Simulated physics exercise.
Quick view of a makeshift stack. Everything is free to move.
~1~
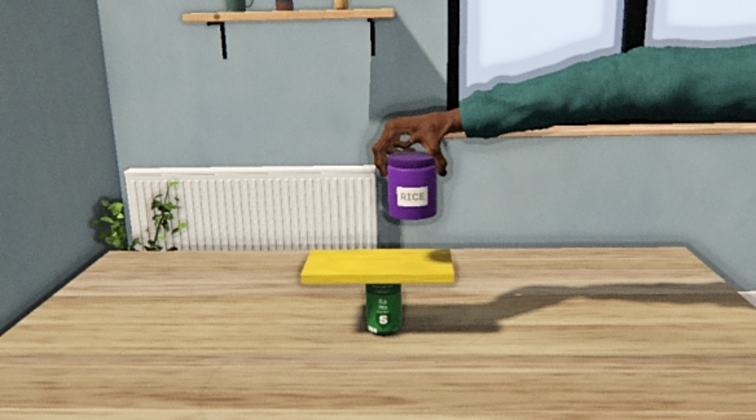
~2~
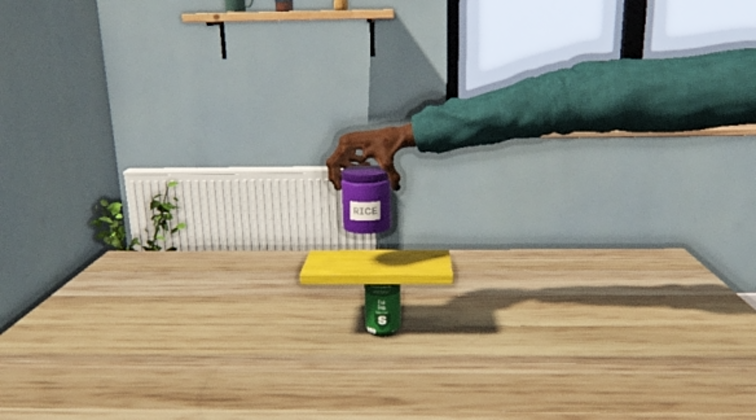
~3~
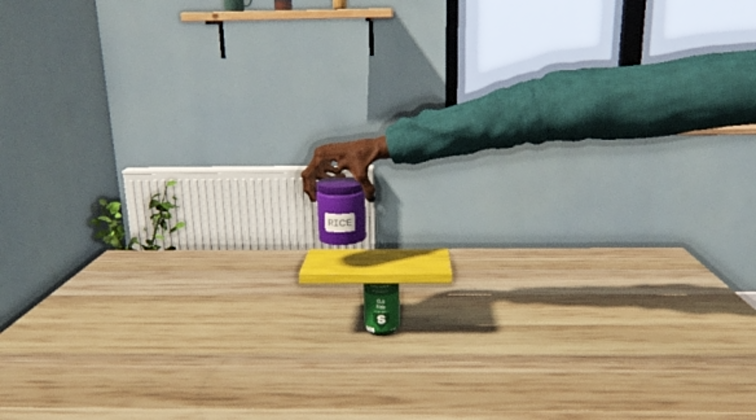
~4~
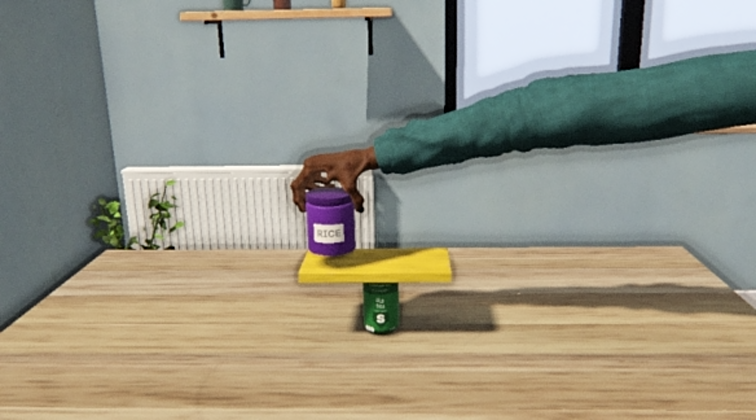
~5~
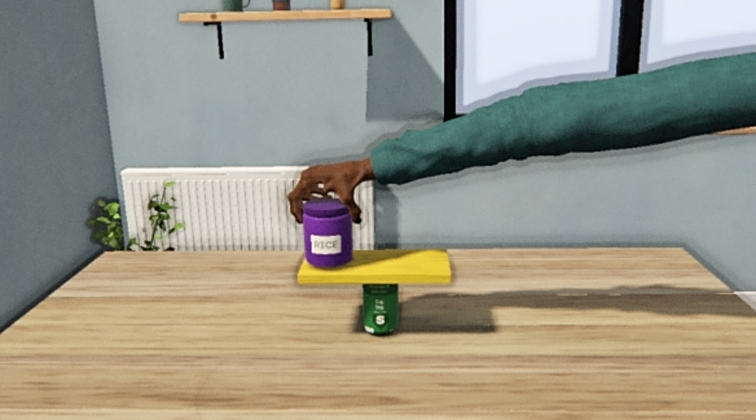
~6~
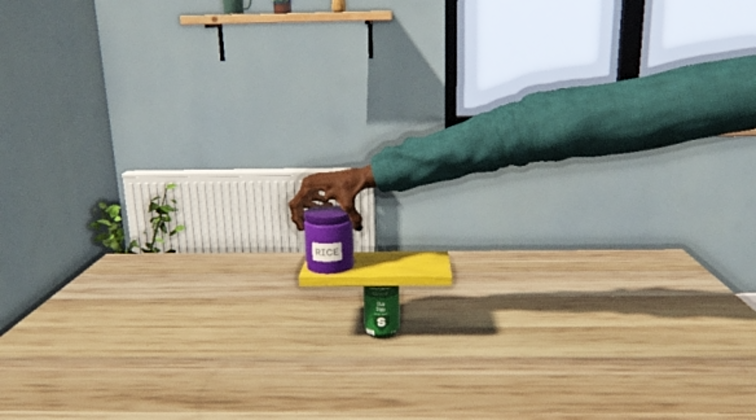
At a wooden table, a hand lowering a purple rice jar leftward onto the left end of a yellow board atop a green can.
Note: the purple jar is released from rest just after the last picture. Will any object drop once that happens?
Turns out something tips or drops there.
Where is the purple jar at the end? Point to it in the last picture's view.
End spot: Near (260, 323).
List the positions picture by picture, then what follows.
Coming down; purple jar (412, 185); green can (384, 301), in the first frame.
Coming down; purple jar (367, 199); green can (383, 302), in the second frame.
Coming down; purple jar (342, 210); green can (382, 301), in the third frame.
Coming down; purple jar (331, 220); green can (381, 300), in the fourth frame.
Coming down; purple jar (328, 232); green can (381, 301), in the fifth frame.
In place under the hand; purple jar (329, 239); green can (382, 303), in the sixth frame.
Then, 0.30 s after the last picture, purple jar now fallen; yellow board tipped 50° from how it was.
Then, 0.40 s after the last picture, yellow board on its side.
Then, 0.50 s after the last picture, as before.
Then, 0.80 s after the last picture, yellow board now fallen.
At rest, fallen, purple jar and yellow board; green can in place. Seen from the same camera at the end, purple jar near (260, 323). The stack comes apart.
